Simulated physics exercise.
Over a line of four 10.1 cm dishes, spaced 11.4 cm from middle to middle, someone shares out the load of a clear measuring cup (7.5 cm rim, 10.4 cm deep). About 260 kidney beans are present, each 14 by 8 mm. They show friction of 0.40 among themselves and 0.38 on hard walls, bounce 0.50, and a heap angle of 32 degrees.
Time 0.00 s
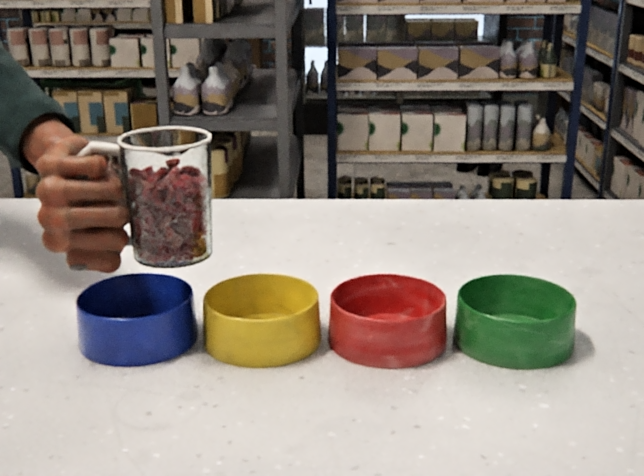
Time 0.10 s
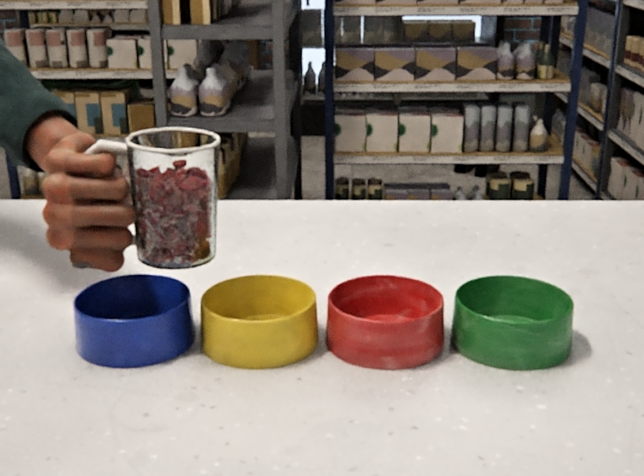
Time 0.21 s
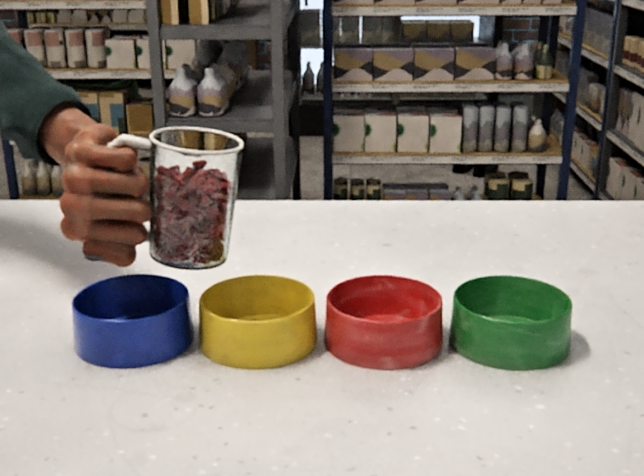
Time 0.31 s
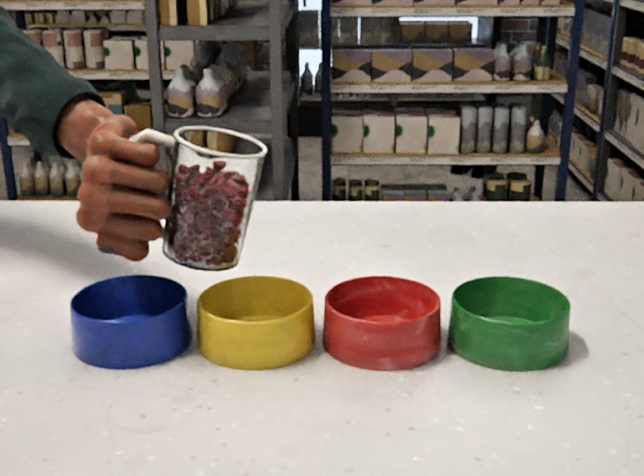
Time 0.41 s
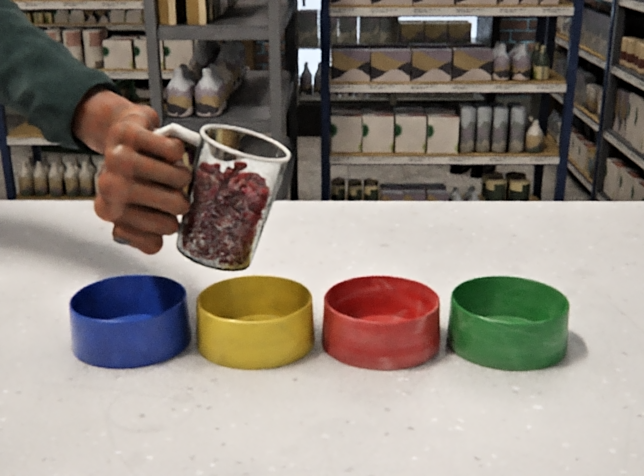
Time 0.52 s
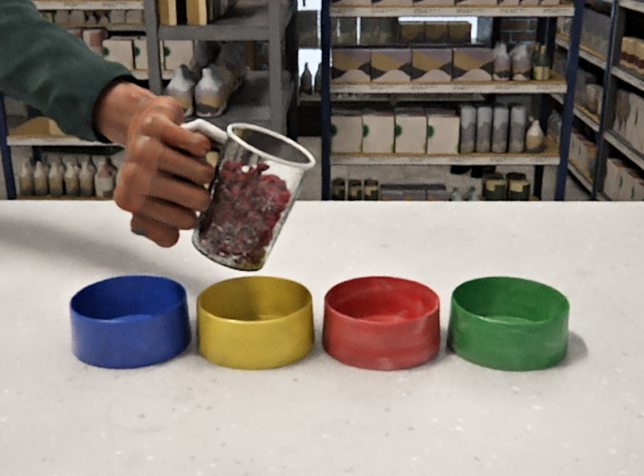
A hand holding a clear cup of dark red beans moved to the right above blue, yellow, red and green dishes on a pale counter, steadily tilting the cup rightward as it went.
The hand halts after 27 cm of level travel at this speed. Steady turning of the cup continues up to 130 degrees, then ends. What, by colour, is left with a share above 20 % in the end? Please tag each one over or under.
Red dish - under; blue dish - under; green dish - over; yellow dish - under; counter - under.
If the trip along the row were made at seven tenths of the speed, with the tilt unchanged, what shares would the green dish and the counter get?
Then the green dish gets 100 and the counter 0.
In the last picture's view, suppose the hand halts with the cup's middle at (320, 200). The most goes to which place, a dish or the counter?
Most of it ends up at red.
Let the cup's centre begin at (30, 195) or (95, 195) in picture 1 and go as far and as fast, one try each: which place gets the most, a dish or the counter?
The biggest share lands on red the first time and on green the second time.
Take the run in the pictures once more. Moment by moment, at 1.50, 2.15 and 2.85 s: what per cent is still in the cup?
Around 100 per cent at the first moment, 85 at the second and 0 at the third.
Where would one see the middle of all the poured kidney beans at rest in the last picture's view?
(517, 319) or so.
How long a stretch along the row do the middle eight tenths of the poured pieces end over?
About 6 cm.
After 1.50 s, tilt 73 degrees; cup holds 100 %.
After 2.15 s, tilt 105 degrees; cup holds 85 %, green 10 %.
After 2.85 s, tilt 130 degrees; cup holds 0 %, green 95 %.
At rest (3.2 s), red 0 %, blue 0 %, green 95 %, yellow 0 %, counter 5 %.
